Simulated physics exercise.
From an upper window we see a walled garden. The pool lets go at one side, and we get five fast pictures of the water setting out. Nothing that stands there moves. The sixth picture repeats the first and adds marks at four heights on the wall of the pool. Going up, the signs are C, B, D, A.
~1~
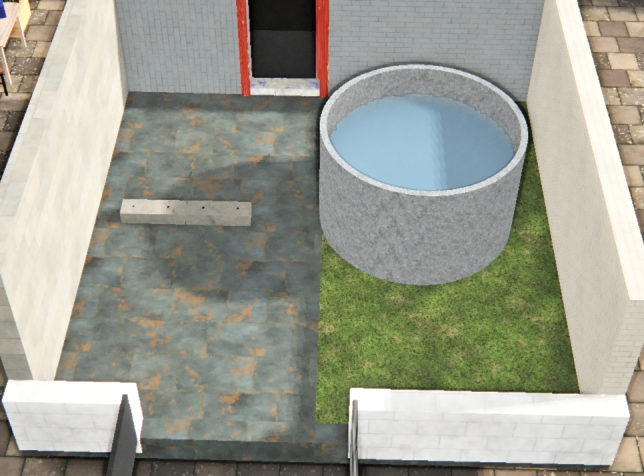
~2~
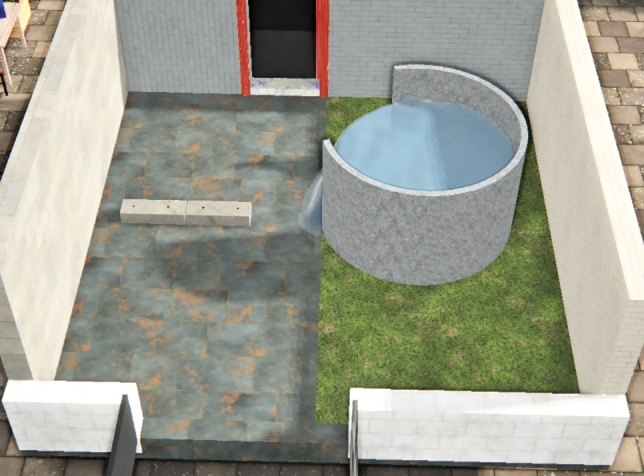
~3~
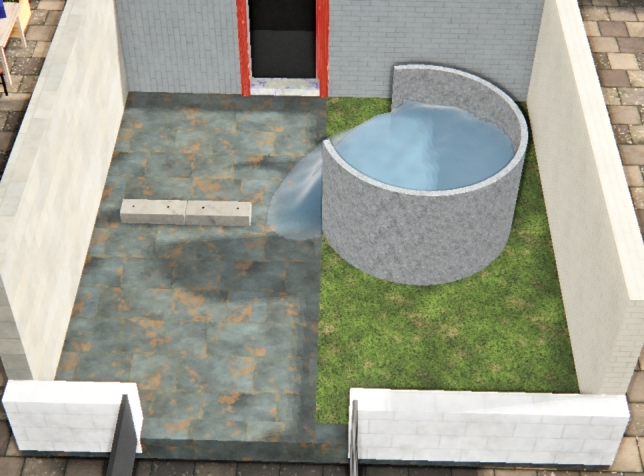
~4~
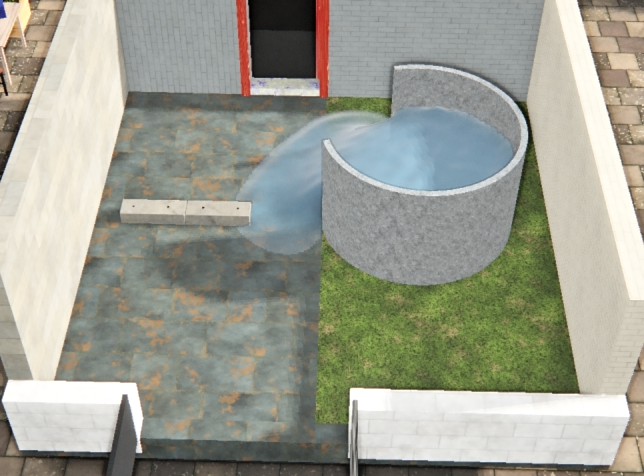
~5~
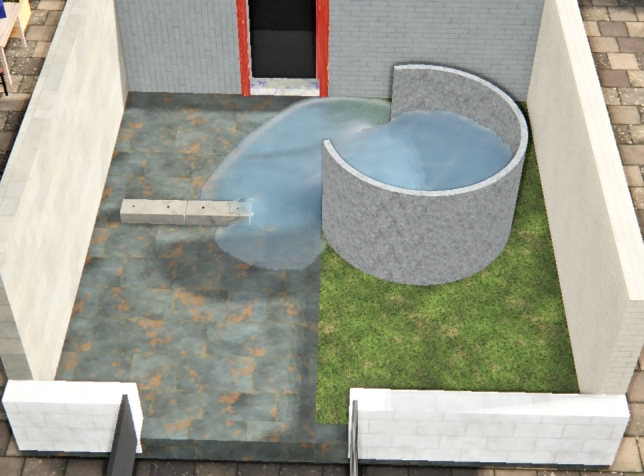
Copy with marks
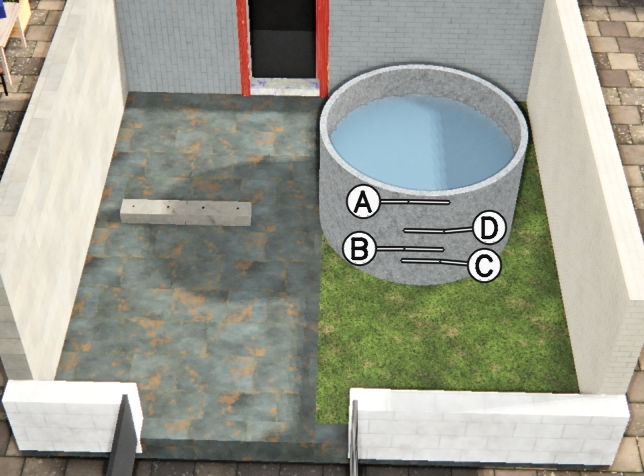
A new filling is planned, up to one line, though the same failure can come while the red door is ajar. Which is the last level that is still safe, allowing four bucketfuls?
Level C.
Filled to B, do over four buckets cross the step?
Yes.
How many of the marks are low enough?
One of them.
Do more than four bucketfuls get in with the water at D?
Yes.
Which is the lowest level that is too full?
B.
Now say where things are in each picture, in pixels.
Water in the pool at rest, its middle at (421, 150); foot of the red doorway at (285, 95); open gate at (243, 383).
Water covers 2 % of the ground, its front hidden from here.
Water covers 6 % of the ground and shows as far out as (283, 231).
Water covers 11 % of the ground and shows as far out as (261, 237).
Water covers 19 % of the ground and shows as far out as (223, 245).
On the marked copy, A at (428, 202); B at (422, 249); C at (421, 261); D at (424, 231); from the bottom up C, B, D, A.
Choosing A, dozens of bucketfuls pour in.
Choosing B, about 9 bucketfuls get in.
Choosing C, a bucket or two gets in.
Choosing D, dozens of bucketfuls pour in.
